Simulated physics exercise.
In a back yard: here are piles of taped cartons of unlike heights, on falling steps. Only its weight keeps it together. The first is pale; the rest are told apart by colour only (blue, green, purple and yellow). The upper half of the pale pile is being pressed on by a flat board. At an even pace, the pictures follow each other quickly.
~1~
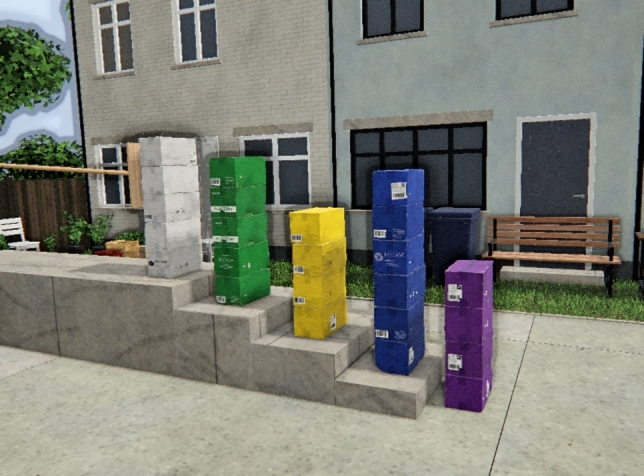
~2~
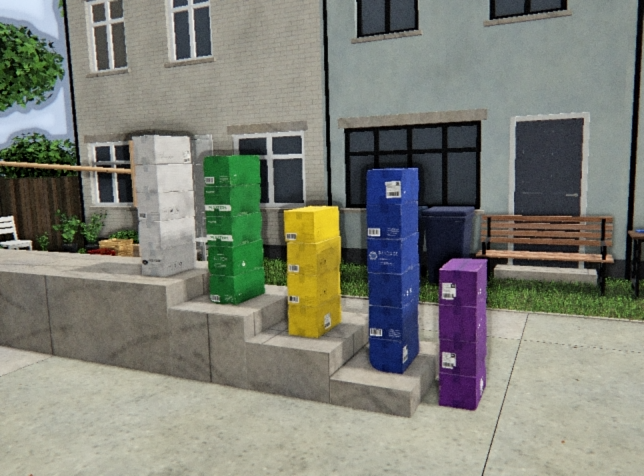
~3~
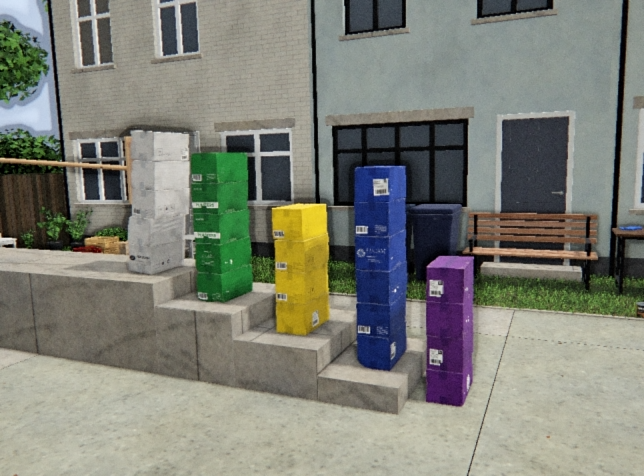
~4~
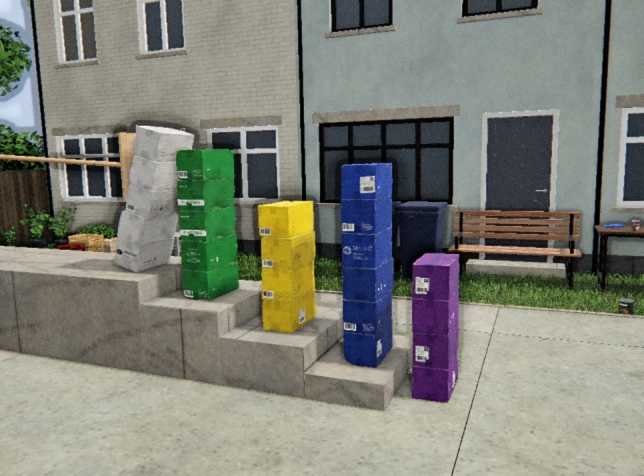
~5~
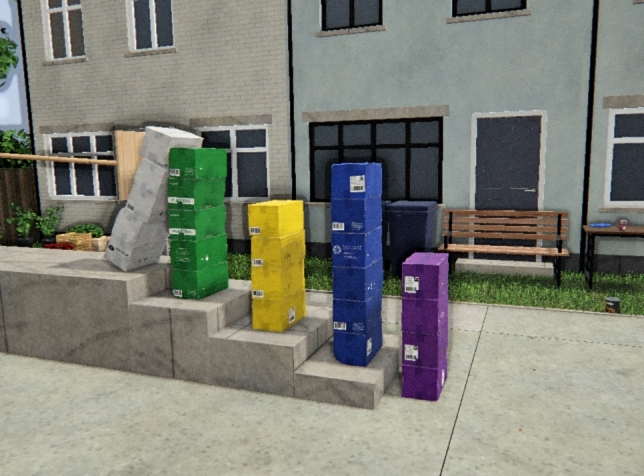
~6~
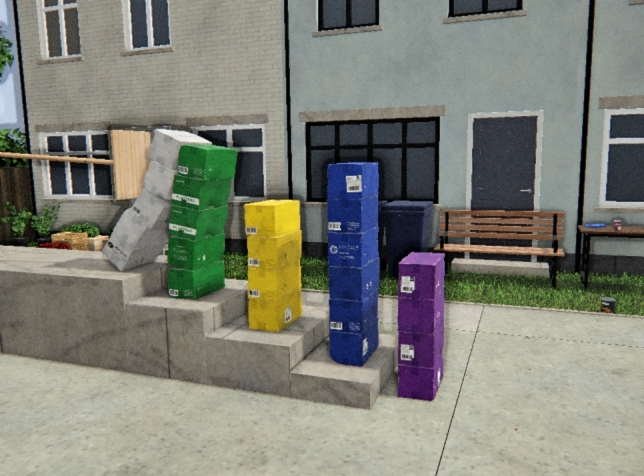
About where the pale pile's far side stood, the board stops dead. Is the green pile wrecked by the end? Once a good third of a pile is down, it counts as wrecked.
Yes, it is wrecked.
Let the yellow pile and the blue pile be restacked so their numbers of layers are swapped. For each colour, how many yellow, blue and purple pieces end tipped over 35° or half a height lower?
The tally reads yellow 4, then blue 3, then purple 3.
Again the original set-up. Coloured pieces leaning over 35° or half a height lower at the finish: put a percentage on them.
Around 90 %.
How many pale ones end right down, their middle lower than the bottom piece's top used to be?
The pale count is 5.
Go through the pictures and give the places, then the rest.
In the first picture (pixels give the middle of a visible side; the camera pans a little), board (129, 167) not yet touching; top green carton (251, 171); top yellow carton (305, 228); none of the others has stirred.
The second picture shows board (132, 165) not yet touching; top green carton (246, 170).
The third picture shows board (127, 162) pushing, top of the pale pile leaning barely; top green carton (233, 167); none of the others has stirred.
The fourth picture shows board (121, 158) pushing, top of the pale pile leaning clearly; top green carton (219, 164); none of the others has stirred.
The fifth picture shows board (117, 156) stopped, top of the pale pile leaning clearly; top green carton (212, 163) a little from its place; one has shifted.
The sixth picture shows board (113, 155) stopped, top of the pale pile leaning clearly; top green carton (222, 164) tilted a little; top blue carton (344, 181); movement in 4 of them.
Shortly afterwards, 5 of the pale pile down; 3 of the 5 green cartons down (3 of 19 in all colours); top green carton on its side; top yellow carton tilted a little.
Next, 5 of the pale pile down; 4 of the 5 green cartons down (8 of 19 in all colours); top green carton on its side; top yellow carton tilted clearly, half its height lower.
Some moments later, 5 of the pale pile down; 4 of the 5 green cartons down (16 of 19 in all colours); top green carton on its side; top blue carton on its side.
In the end, 5 of the pale pile down; 4 of the 5 green cartons down (17 of 19 in all colours); top green carton on its side; top blue carton upside down. From the last view, middles, top green carton near (508, 339).
